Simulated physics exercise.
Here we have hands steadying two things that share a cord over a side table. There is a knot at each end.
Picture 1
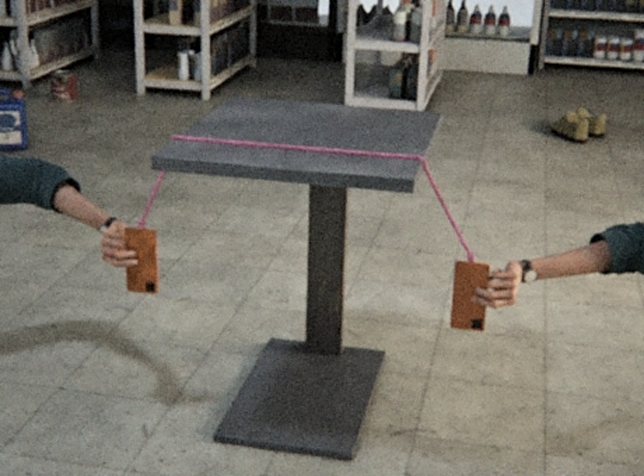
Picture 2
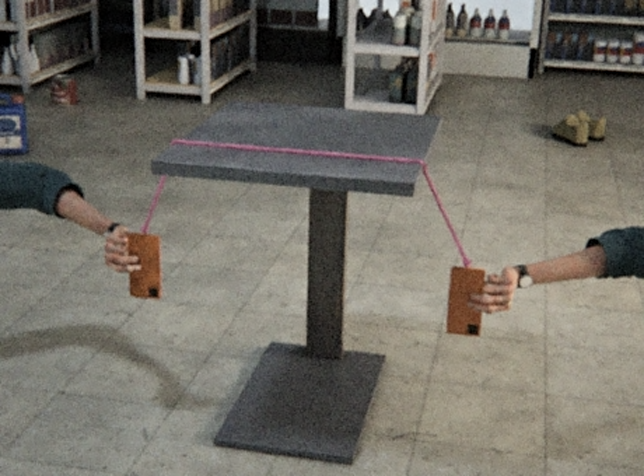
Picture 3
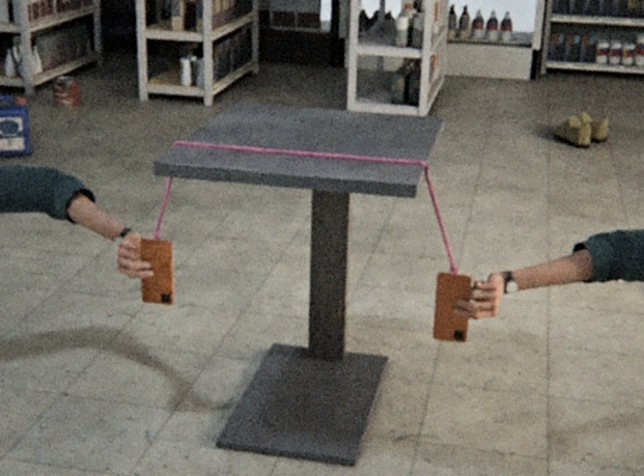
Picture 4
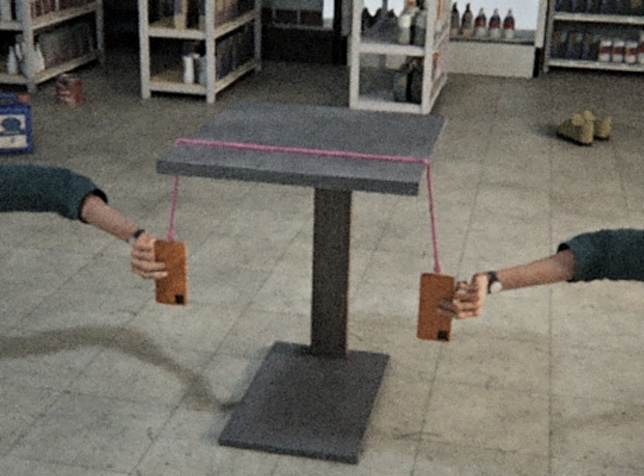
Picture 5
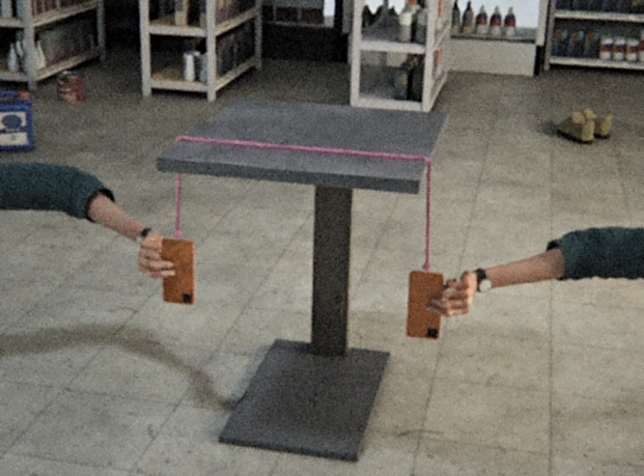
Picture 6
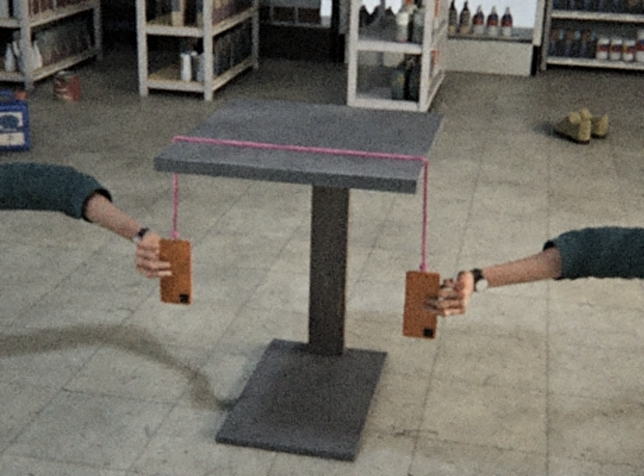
Two hands in dark green sleeves grip orange-brown phones tied to a pink cord that lies across a dark grey pedestal table, one phone on each side. The view looks slightly down on a tiled floor, with white shelves of bottles behind and yellowish shoes at right. The hands move the phones inward until the slanting cord ends hang nearly vertical, while the camera wavers slightly.
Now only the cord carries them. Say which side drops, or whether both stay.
The cord keeps its balance.
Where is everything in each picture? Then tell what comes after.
In the first frame, left phone (141, 261); right phone (470, 296); cord over the top (300, 148).
In the second frame, left phone (145, 266); right phone (466, 302).
In the third frame, left phone (157, 272); right phone (452, 308).
In the fourth frame, left phone (171, 273); right phone (436, 308).
In the fifth frame, left phone (178, 272); right phone (425, 306).
In the sixth frame, left phone (176, 272); right phone (421, 305); cord over the top (302, 149).
Then, 0.40 s on from there, left phone still level near (180, 270); right phone still level near (416, 306).
Then, 0.98 s on from there, left phone still level near (177, 270); right phone still level near (419, 306).
In the end, left phone still level near (181, 270); right phone still level near (414, 305). The cord stays as it is.
